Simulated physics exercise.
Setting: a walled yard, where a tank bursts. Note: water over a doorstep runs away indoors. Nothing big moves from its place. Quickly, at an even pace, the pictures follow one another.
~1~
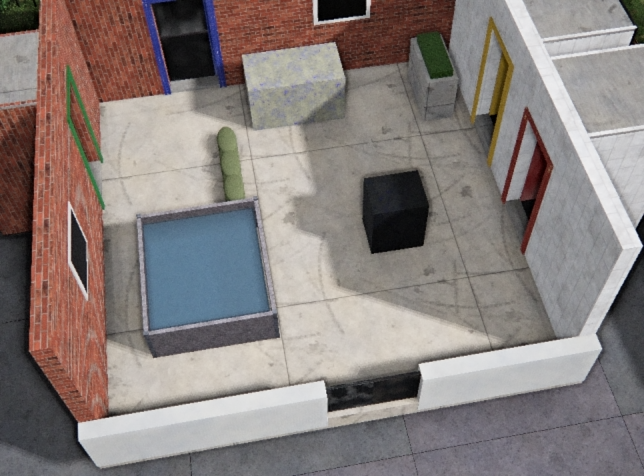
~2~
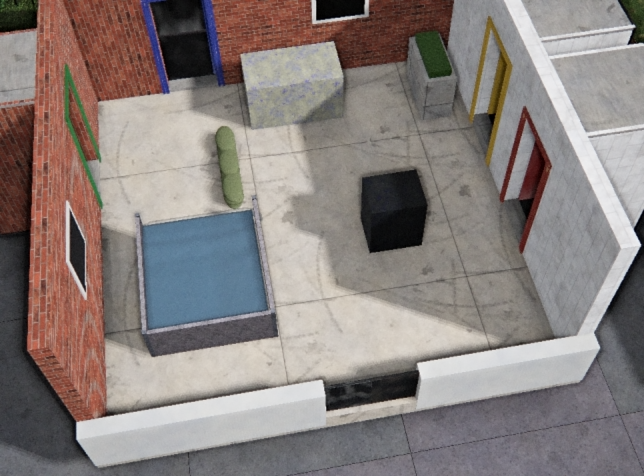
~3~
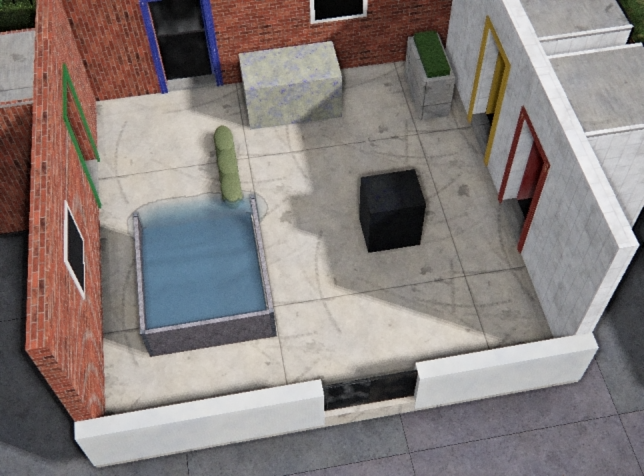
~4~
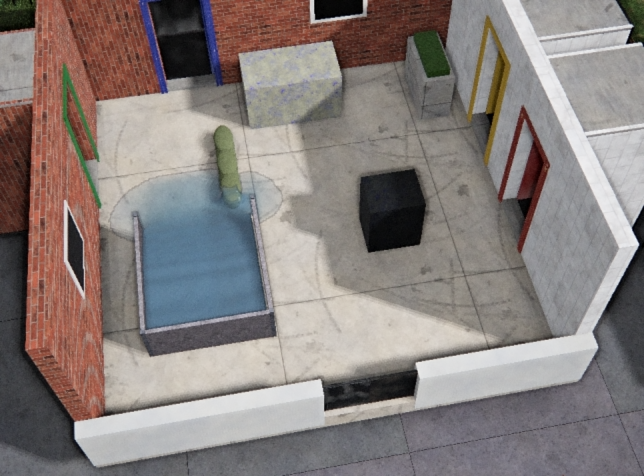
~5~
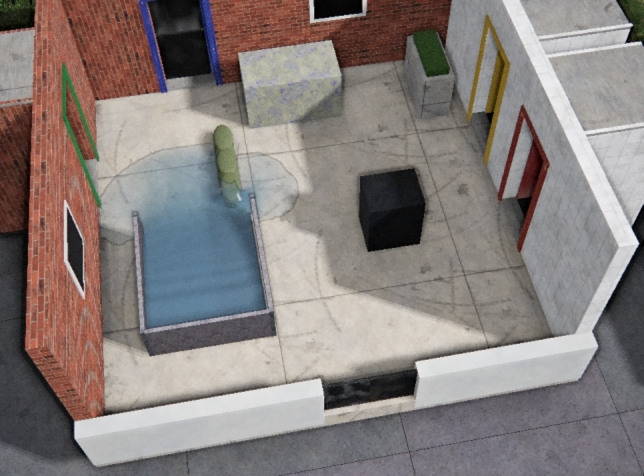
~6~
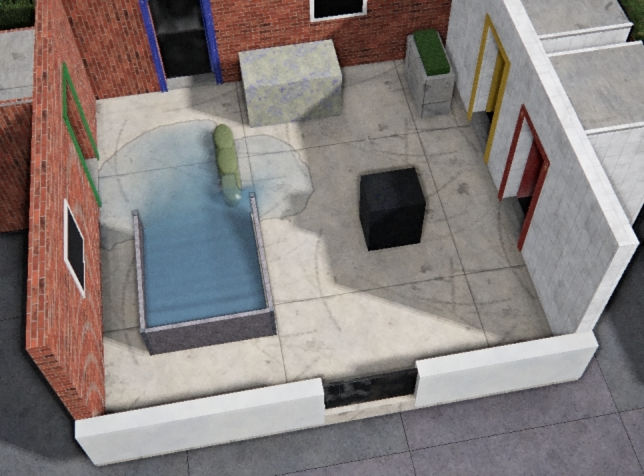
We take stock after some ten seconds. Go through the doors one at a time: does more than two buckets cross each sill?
As I see it, I expect the blue door to go over the limit; I expect the green door to go over the limit; I expect the red door to stay within two buckets; I expect the yellow door to stay within two buckets.
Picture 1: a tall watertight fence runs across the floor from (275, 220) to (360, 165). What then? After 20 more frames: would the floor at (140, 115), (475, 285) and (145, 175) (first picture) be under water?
In order: Soaked, untouched, soaked.
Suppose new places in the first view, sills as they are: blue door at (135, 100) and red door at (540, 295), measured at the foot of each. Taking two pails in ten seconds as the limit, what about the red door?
What follows is that the red door remains below.
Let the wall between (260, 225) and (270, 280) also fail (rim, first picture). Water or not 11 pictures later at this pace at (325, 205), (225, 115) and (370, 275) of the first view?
In the order you gave them, I get drenched, still bare, drenched.
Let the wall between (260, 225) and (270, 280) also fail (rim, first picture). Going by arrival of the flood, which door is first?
First: The red one.
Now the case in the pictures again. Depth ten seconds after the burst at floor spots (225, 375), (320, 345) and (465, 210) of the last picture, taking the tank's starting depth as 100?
Approx. values, in order: 2 %, 2 %, 8 %.
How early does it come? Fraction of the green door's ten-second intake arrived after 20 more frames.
Working it through, I arrive at 55 %.
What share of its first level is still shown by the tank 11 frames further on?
My best guess is about 34 per cent.
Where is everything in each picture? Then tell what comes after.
The first frame shows still water in the water tank at (205, 265).
In the second frame, water pours out on the water tank's far side and has run to a hidden place.
In the third frame, water pours out on the water tank's far side and has run to a hidden place.
In the fourth frame, the front is at (265, 181), out from the gap on the water tank's far side.
In the fifth frame, the front is at (148, 159), out from the gap on the water tank's far side.
In the sixth frame, the front is at (193, 124), out from the gap on the water tank's far side.
A moment on, water covers 30 % of the floor; the blue door over two buckets in, the green door wet at the sill, nothing in, the red door not reached, the yellow door not reached.
Next, water covers 40 % of the floor; the blue door far over two buckets in, the green door under two buckets in, the red door not reached, the yellow door not reached.
Then, water covers 45 % of the floor; the blue door far over two buckets in, the green door over two buckets in, the red door not reached, the yellow door wet at the sill, nothing in.
Later, water covers 65 % of the floor; the blue door far over two buckets in, the green door over two buckets in, the red door wet at the sill, nothing in, the yellow door wet at the sill, nothing in.
In the end, water covers 90 % of the floor; the blue door far over two buckets in, the green door over two buckets in, the red door wet at the sill, nothing in, the yellow door wet at the sill, nothing in.
